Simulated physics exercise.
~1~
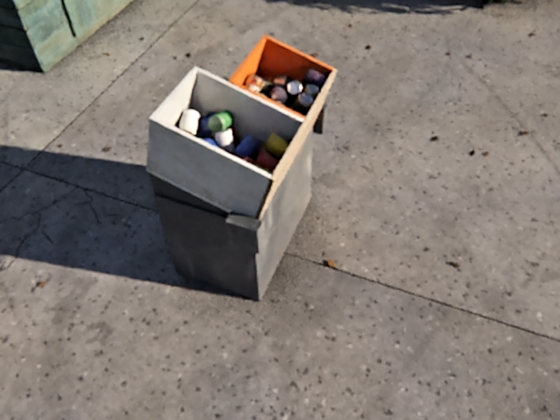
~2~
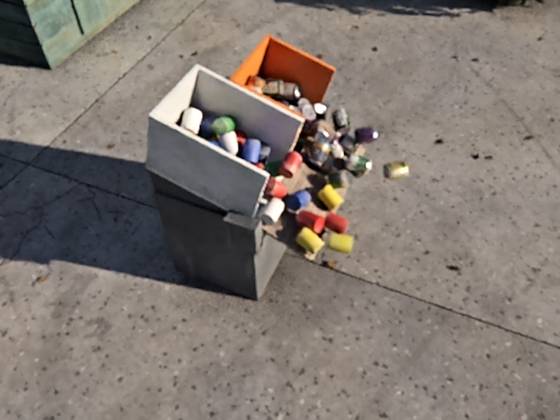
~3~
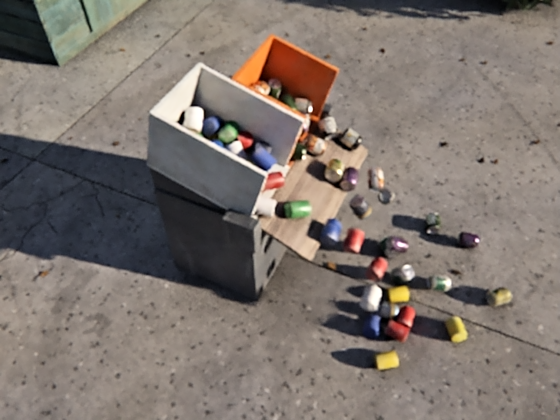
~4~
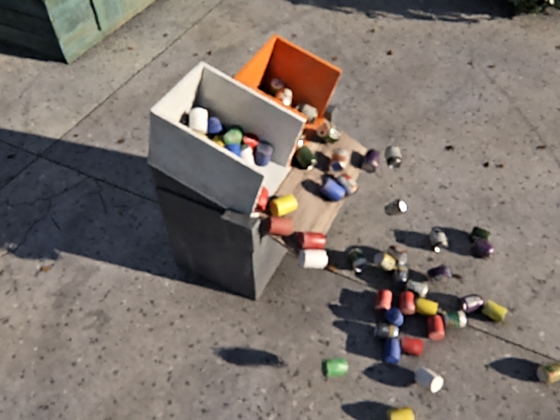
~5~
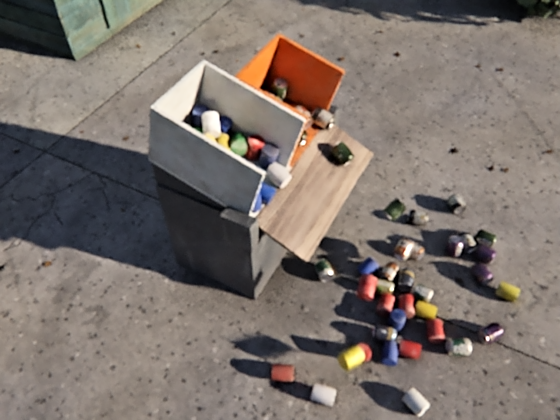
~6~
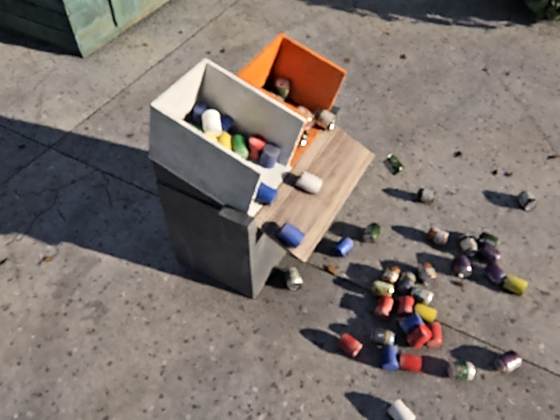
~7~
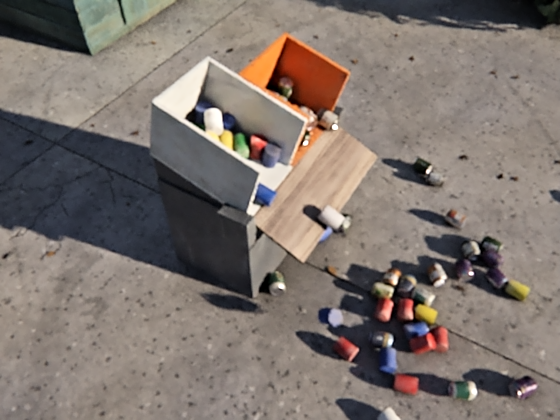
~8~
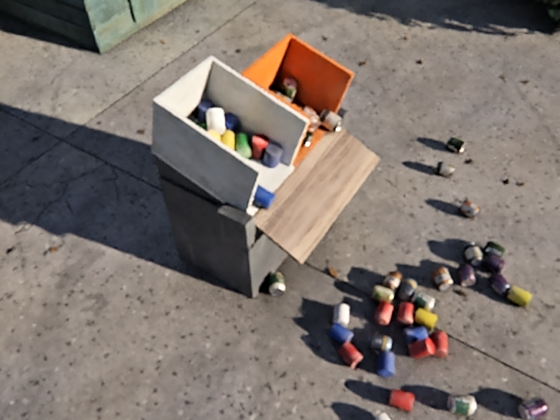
Small colourful cans and jars tumbled out of an orange bin and a white bin on a stand as the wooden flap swung open, spilling down to the right and scattering across the pavement, until the flow stopped with some still inside both.
